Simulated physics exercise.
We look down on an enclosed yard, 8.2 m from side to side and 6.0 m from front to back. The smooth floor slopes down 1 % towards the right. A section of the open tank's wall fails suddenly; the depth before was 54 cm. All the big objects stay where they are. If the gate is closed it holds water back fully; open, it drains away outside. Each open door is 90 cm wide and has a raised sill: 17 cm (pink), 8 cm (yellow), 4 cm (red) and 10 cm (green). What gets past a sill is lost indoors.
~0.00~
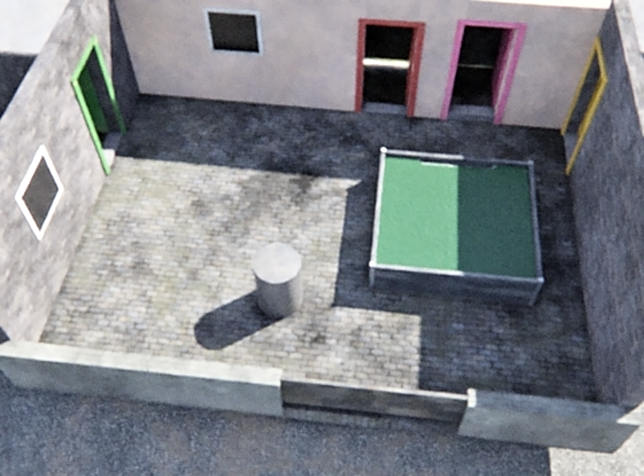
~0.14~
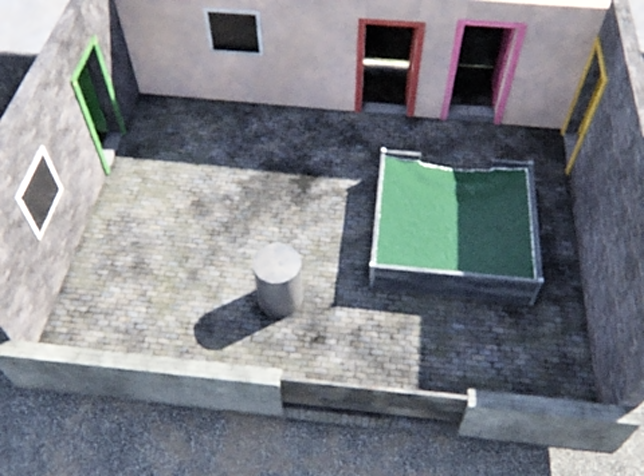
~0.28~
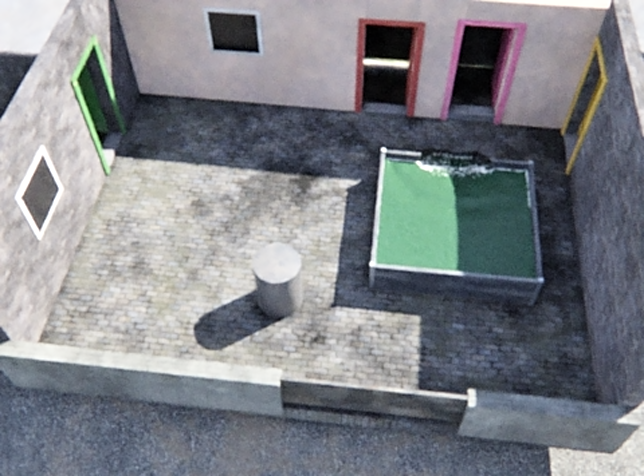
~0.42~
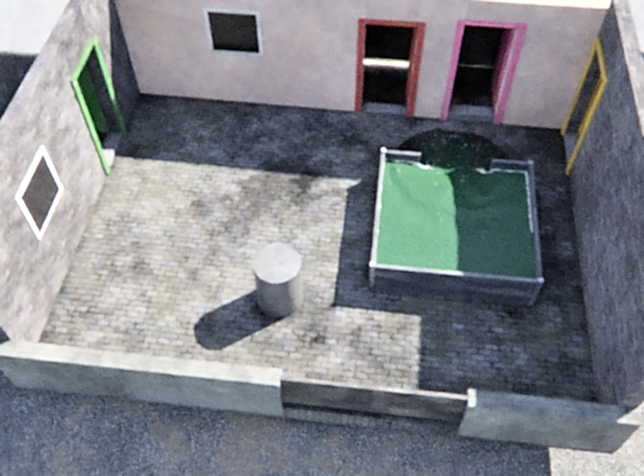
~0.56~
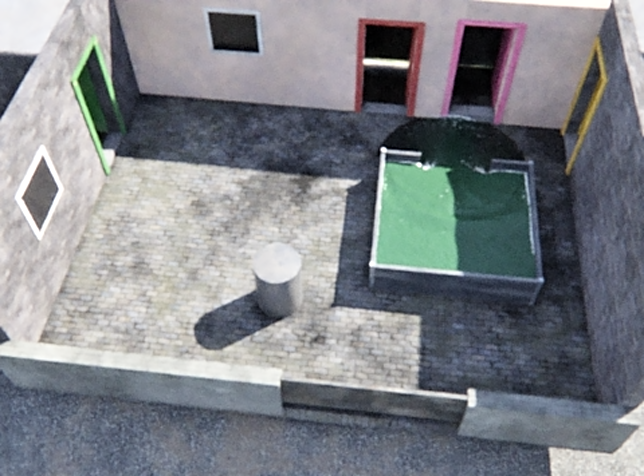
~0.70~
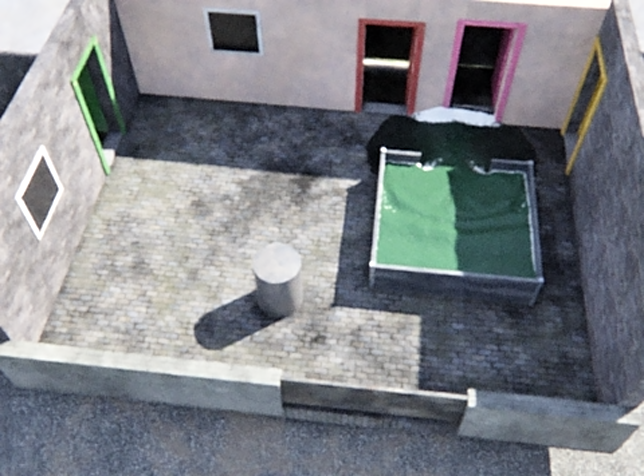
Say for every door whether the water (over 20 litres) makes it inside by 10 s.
The water let in: At the pink door it exceeds the limit; at the yellow door it exceeds the limit; at the red door it passes the limit; at the green door it stays under the limit.
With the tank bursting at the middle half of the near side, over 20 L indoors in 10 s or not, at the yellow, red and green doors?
Then: Yellow over, red not over, green not over.
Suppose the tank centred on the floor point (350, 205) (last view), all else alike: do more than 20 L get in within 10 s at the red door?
Then: Red over.
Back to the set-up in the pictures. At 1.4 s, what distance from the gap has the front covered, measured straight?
Roughly 2.4 m.
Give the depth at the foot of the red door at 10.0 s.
About 6.0 cm.
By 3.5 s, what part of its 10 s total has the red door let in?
About 55 per cent.
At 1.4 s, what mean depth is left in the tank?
Roughly 42 cm on average.
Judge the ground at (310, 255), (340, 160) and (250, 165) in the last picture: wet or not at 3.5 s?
In turn: Dry, under water, flooded.
After 1.4 s water covers 10 % of the floor and is deepest (37 cm) near (442, 125); pink door 36 cm at the sill, 56 L in, yellow door 6 cm at the sill, 0 L in, red door 14 cm at the sill, 8 L in, green door not reached.
After 2.2 s water covers 15 % of the floor and is deepest (36 cm) near (442, 125); pink door 36 cm at the sill, 139 L in, yellow door 22 cm at the sill, 40 L in, red door 15 cm at the sill, 44 L in, green door not reached.
After 3.5 s water covers 35 % of the floor and is deepest (26 cm) near (556, 135); pink door 24 cm at the sill, 231 L in, yellow door 23 cm at the sill, 165 L in, red door 11 cm at the sill, 99 L in, green door not reached.
After 6.0 s water covers 55 % of the floor and is deepest (20 cm) near (556, 135); pink door 18 cm at the sill, 268 L in, yellow door 19 cm at the sill, 332 L in, red door 9 cm at the sill, 151 L in, green door 6 cm at the sill, 0 L in.
After 10.0 s water covers 90 % of the floor and is deepest (14 cm) near (556, 135); pink door 11 cm at the sill, 270 L in, yellow door 13 cm at the sill, 449 L in, red door 6 cm at the sill, 184 L in, green door 4 cm at the sill, 0 L in.
